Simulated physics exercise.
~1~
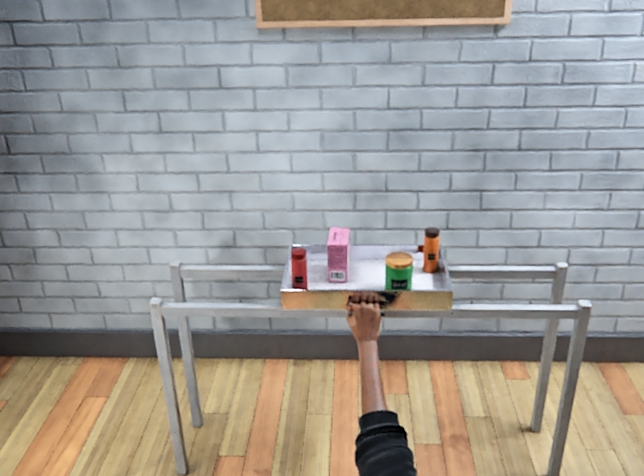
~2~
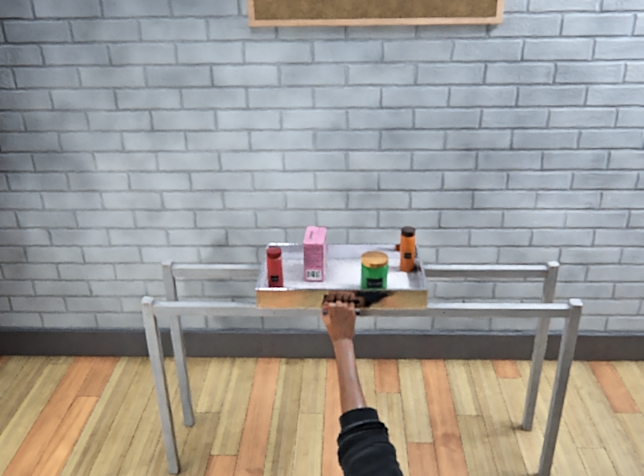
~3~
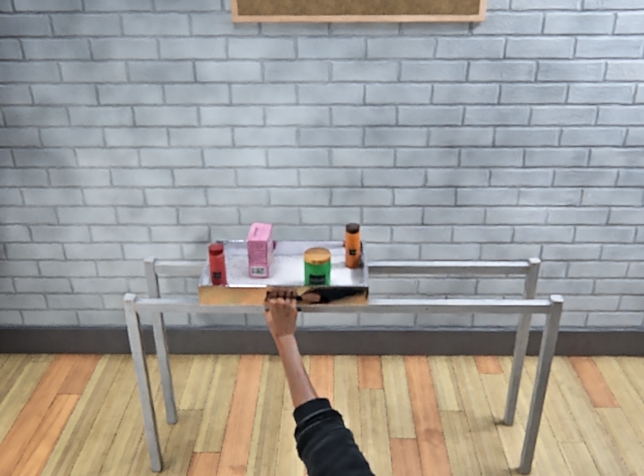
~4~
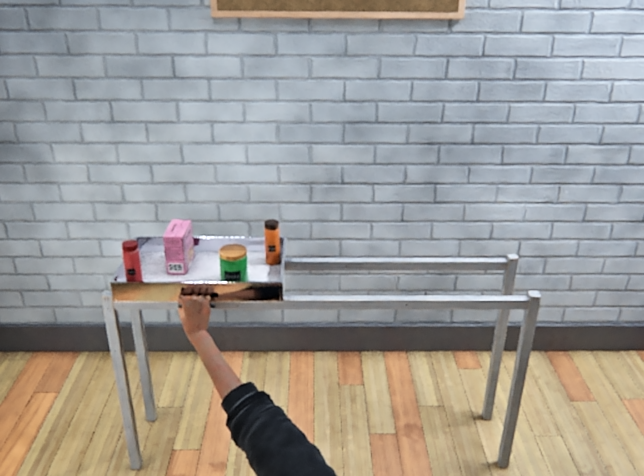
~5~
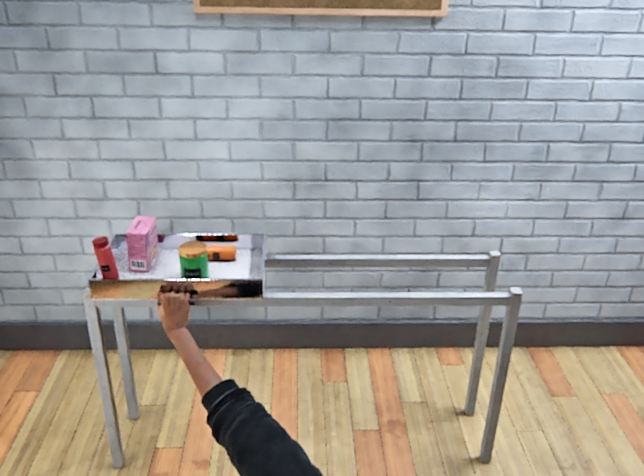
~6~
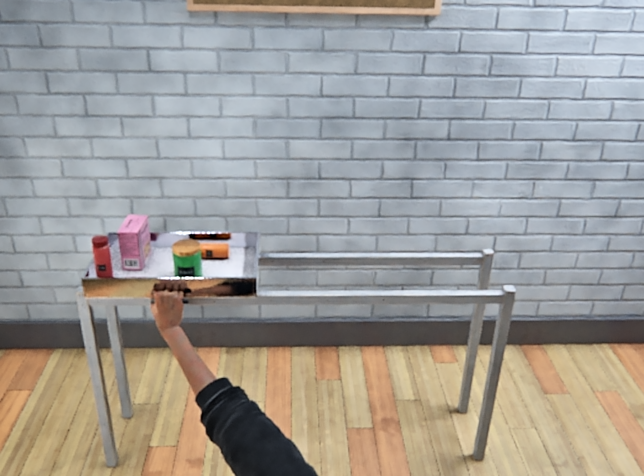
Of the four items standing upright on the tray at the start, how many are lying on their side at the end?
One of them, the orange shaker, is lying on its side at the end.
